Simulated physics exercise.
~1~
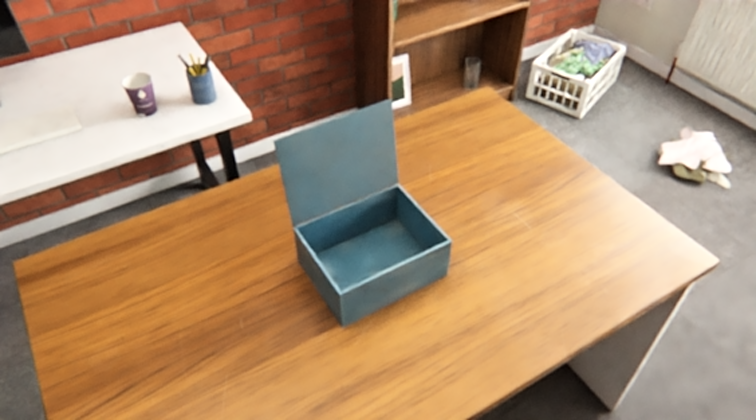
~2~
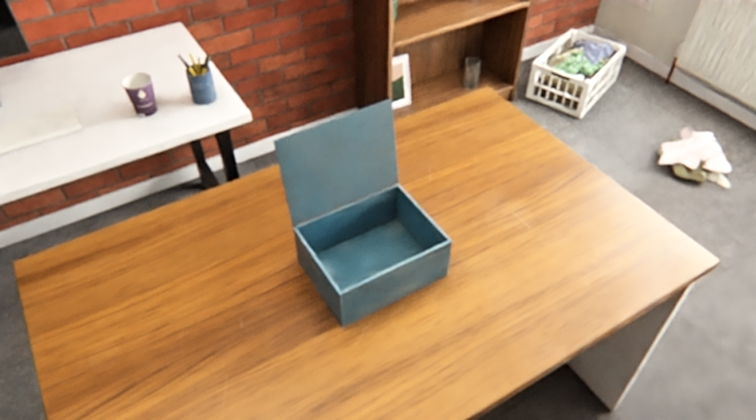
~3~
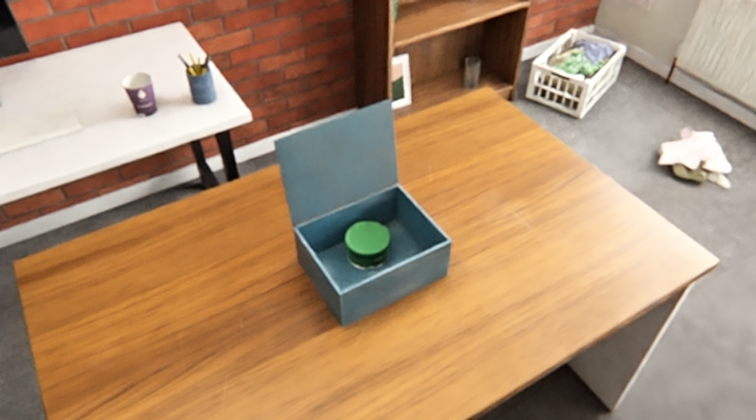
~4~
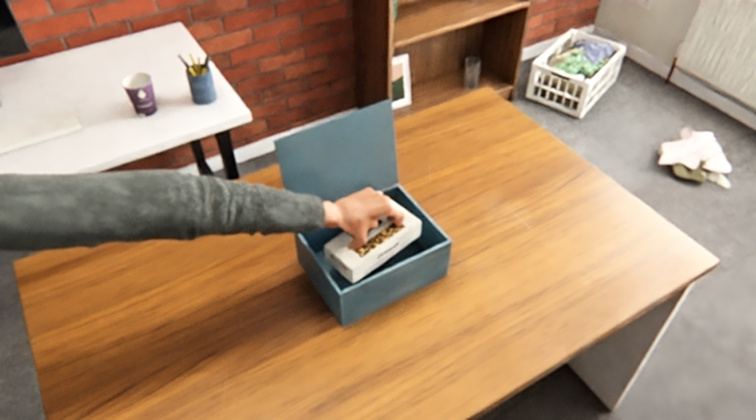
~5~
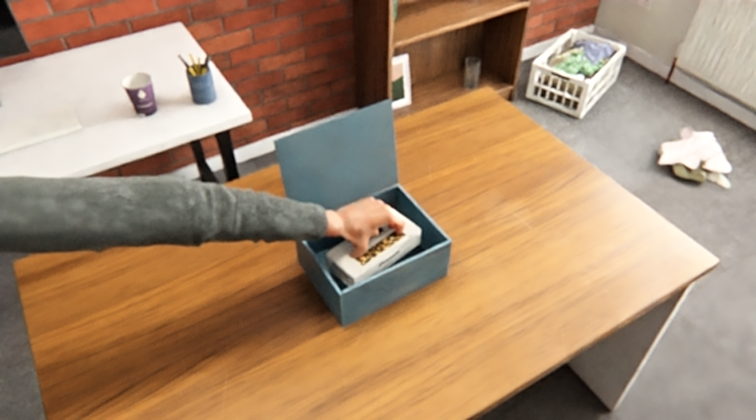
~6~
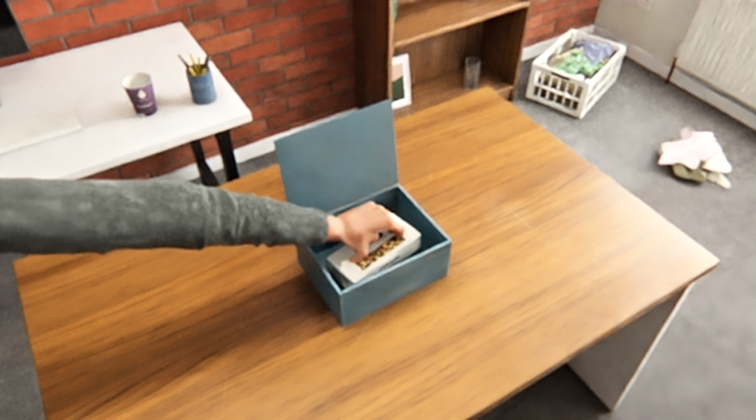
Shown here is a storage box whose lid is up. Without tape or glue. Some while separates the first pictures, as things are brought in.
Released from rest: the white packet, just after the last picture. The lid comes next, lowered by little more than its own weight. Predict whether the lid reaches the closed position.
It does reach it.
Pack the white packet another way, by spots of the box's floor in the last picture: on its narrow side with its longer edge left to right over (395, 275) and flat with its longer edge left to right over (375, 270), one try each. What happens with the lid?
On the first try the lid comes fully down; on the second it comes fully down.
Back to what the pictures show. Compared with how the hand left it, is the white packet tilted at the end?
By the end it has leaned over.
Then, 1.00 s past the last view, lid starting down; white packet rocked 50° from its first pose near (378, 267).
Then, 1.50 s past the last view, lid 66° above the rim; white packet rocked 50° from its first pose near (378, 267).
Then, 1.80 s past the last view, lid 35° above the rim; white packet rocked 50° from its first pose near (378, 267).
Then, 2.00 s past the last view, lid 9° above the rim; white packet rocked 50° from its first pose near (378, 267).
Finally, lid shut; down or leaning hard in the box, white packet; green tub still in place. Final places as the last picture's camera would see them, white packet near (378, 266).
